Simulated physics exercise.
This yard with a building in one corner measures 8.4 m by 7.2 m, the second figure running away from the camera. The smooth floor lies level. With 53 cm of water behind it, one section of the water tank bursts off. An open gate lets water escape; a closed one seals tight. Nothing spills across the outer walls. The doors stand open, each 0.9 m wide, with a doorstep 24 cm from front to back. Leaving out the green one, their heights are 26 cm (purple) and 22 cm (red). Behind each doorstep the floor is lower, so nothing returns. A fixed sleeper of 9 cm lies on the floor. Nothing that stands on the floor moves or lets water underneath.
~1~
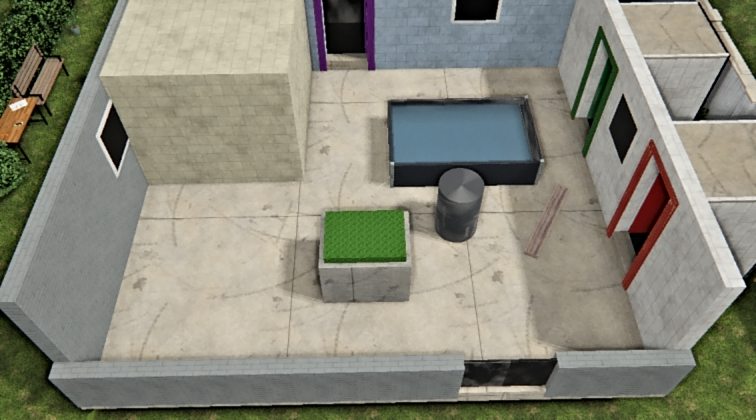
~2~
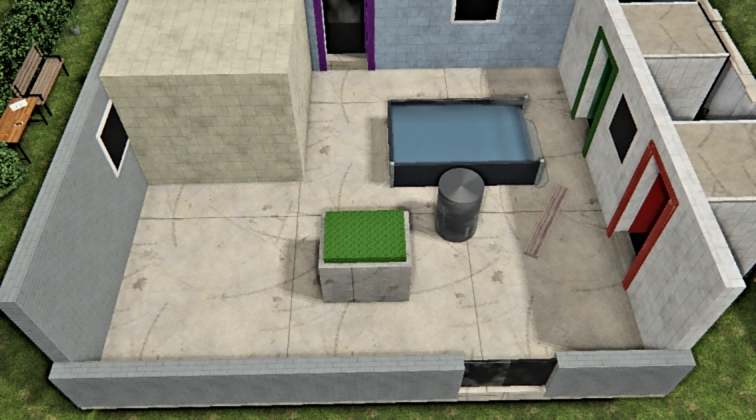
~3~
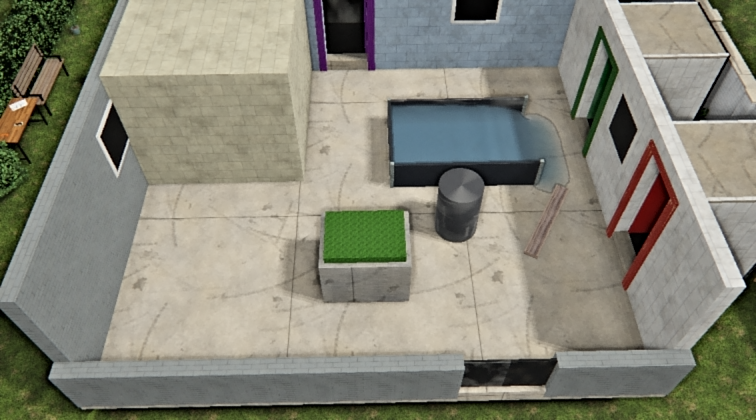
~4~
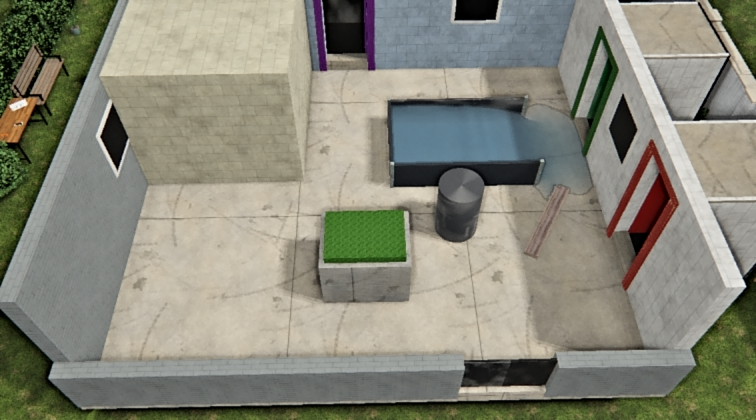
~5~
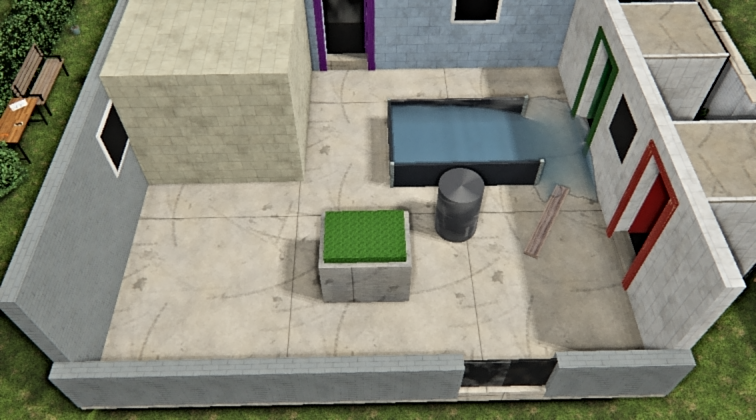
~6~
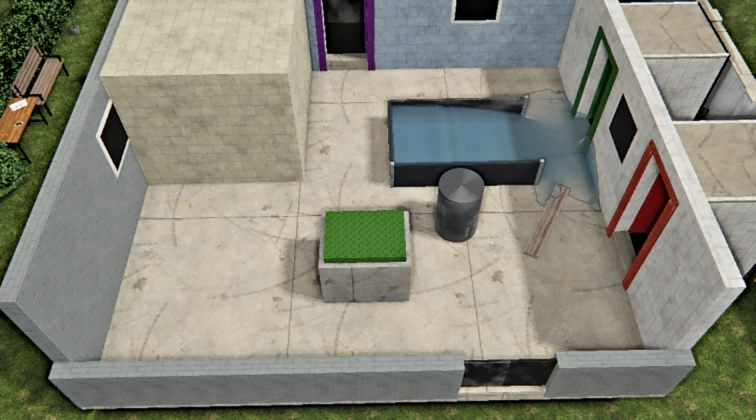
In a walled yard with a boxy building in one corner, the right side of a dark water tank gave way, and water poured out and spread across the floor to the green doorway.
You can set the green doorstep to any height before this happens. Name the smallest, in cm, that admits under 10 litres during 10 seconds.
It would have to be roughly 34 cm high.
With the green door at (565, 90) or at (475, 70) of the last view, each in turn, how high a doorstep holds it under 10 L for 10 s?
About 20 and 10.5 cm.
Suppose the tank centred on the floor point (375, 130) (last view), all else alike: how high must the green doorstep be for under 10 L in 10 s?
Then roughly 25 cm.
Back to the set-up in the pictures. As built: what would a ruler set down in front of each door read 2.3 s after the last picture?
In cm: Purple 0, green 26, red 8.
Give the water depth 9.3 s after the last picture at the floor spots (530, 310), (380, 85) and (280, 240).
Roughly 4, 7 and 1 cm, in turn.
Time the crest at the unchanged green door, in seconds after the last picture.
At about 1.0 s.
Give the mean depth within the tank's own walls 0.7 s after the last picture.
Some 34 cm.
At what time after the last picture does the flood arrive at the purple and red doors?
Arrival: Purple 3.2 s, red 0.6 s.
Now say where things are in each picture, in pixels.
Still water, 53 cm deep, in the water tank at (462, 133); the green door at (592, 98) is dry, in the first picture.
The gap is at (528, 145), the front 0.2 m out at (543, 181); the back of the water tank holds 53 cm, in the second picture.
The gap is at (528, 146), the front 0.7 m out at (557, 140); the back of the water tank holds 53 cm, in the third picture.
The front is at (590, 180), 1.1 m from the gap at (527, 146); 2.1 m2 of floor is wet, 53 cm left at the back, in the fourth picture.
Water pours out at (527, 146) and has run 1.3 m, to (594, 147); about 10 cm deep outside, 53 cm at the back, in the fifth picture.
The front is at (585, 117), 1.3 m from the gap at (527, 146); 2.7 m2 of floor is wet, 53 cm left at the back; water is at the green door at (592, 98), in the sixth picture.
Then, 0.7 s after the last picture water covers 10 % of the floor, deepest (36 cm) near (572, 162); 32 cm at the green door, 127 litres in over its 8 cm doorstep.
Then, 2.3 s after the last picture water covers 25 % of the floor, deepest (28 cm) near (554, 71); 26 cm at the green door, 396 litres in over its 8 cm doorstep.
Then, 9.3 s after the last picture water covers 85 % of the floor, deepest (8 cm) near (401, 90); 6 cm at the green door, 516 litres in over its 8 cm doorstep.
At the green door as built, the water peaked near 33 cm, 0.9 s after the last picture.
Run again over the same 10 s with other heights there, 40 litres in over 29.5 cm, 0 litres over 39.5 cm. The limit of 10 litres is kept from about 34 cm up.
